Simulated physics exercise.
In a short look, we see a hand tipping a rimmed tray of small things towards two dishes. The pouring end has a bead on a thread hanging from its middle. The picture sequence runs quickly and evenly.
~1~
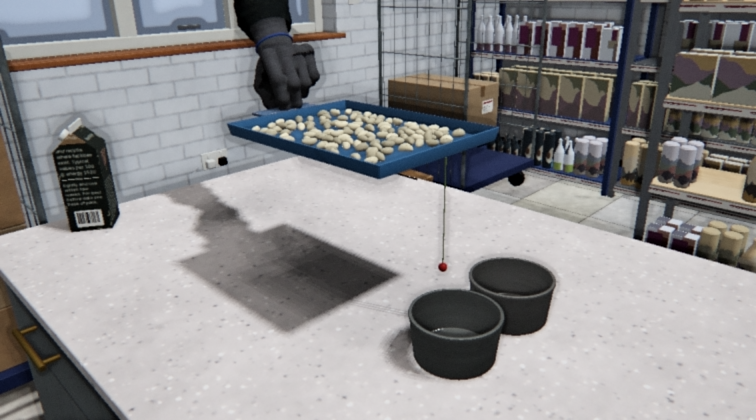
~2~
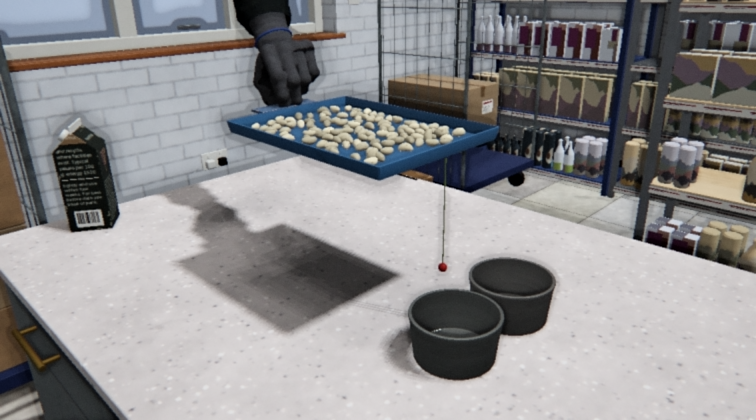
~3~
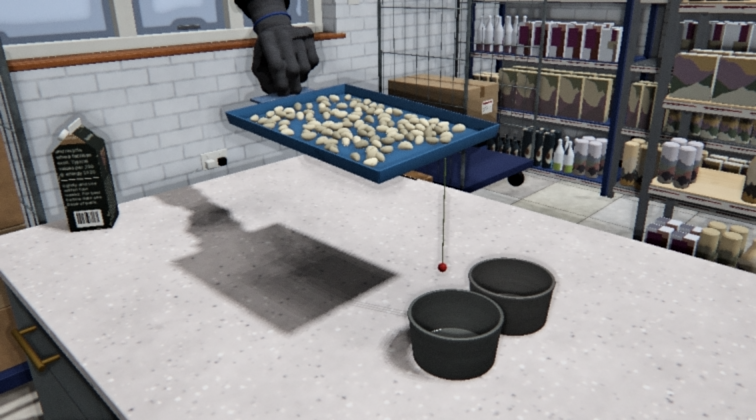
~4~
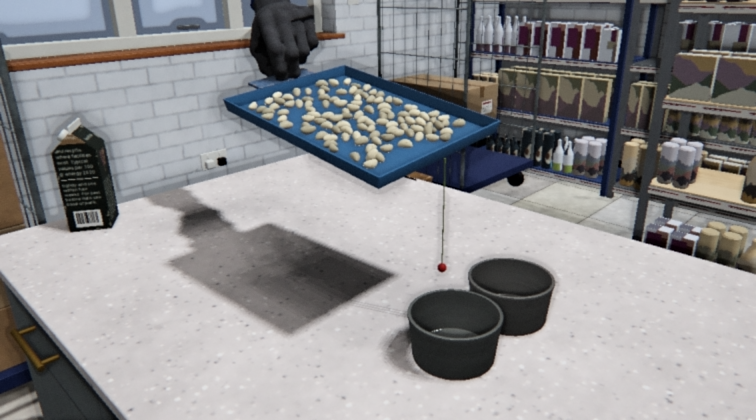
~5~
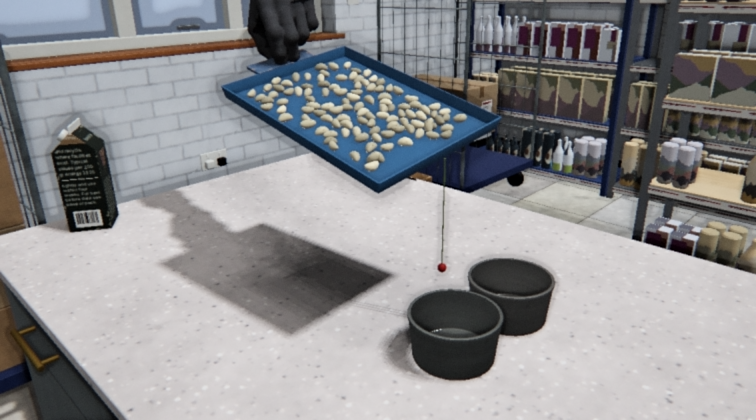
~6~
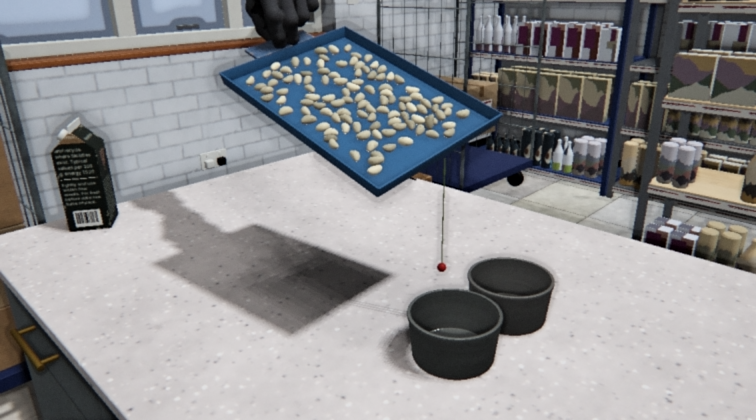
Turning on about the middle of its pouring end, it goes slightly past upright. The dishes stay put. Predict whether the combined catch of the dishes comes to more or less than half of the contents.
The combined catch is less than half.
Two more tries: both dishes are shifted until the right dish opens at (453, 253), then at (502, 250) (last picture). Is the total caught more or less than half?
Try 1: Not up to half; try 2: Not up to half.
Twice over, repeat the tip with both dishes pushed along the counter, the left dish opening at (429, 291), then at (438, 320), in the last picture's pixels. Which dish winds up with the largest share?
Try 1: The dish to the left; try 2: The dish to the left.
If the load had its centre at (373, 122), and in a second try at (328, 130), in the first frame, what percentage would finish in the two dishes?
20 % and 20 %.
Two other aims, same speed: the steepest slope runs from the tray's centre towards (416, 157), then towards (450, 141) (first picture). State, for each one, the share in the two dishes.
Lab note: Try 1 = 60 %, try 2 = 30 %.
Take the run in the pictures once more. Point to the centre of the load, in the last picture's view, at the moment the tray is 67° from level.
The centre of the load shows up near (379, 140) in the last view.
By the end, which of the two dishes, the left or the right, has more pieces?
Looking at the end state, it is the left-side one.
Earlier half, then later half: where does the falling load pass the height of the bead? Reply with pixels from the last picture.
Early half (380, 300), late half (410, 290).
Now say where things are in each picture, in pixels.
Corners of the pouring end (379, 164) and (495, 127), level; middle of the load (360, 131), white beans; left dish (493, 348); right dish (547, 306); bead on its thread (443, 267), in the first frame.
Corners of the pouring end (379, 166) and (496, 127), level; middle of the load (360, 130), in the second frame.
Corners of the pouring end (379, 169) and (496, 124), tipped barely, lowest at the left corner; middle of the load (359, 124), in the third frame.
Corners of the pouring end (379, 175) and (497, 121), tipped a little, lowest at the left corner; middle of the load (359, 115), in the fourth frame.
Corners of the pouring end (379, 181) and (498, 117), tipped clearly, lowest at the left corner; middle of the load (359, 106), in the fifth frame.
Corners of the pouring end (379, 186) and (499, 113), tipped clearly, lowest at the left corner; middle of the load (360, 98); left dish (492, 348); right dish (546, 307), in the sixth frame.
Just after the last frame, tray tipped steeply; almost all on the tray; just a few in the air.
A moment on, tray tipped past a quarter turn; roughly two thirds on the tray; about a tenth in the left dish; roughly a quarter outside both; about a tenth in the air.
Further on, tray tipped past a quarter turn; roughly a quarter in the left dish; roughly two thirds outside both.
When it is over, tray tipped past a quarter turn; roughly a quarter in the left dish; not one in the right dish; roughly two thirds outside both.
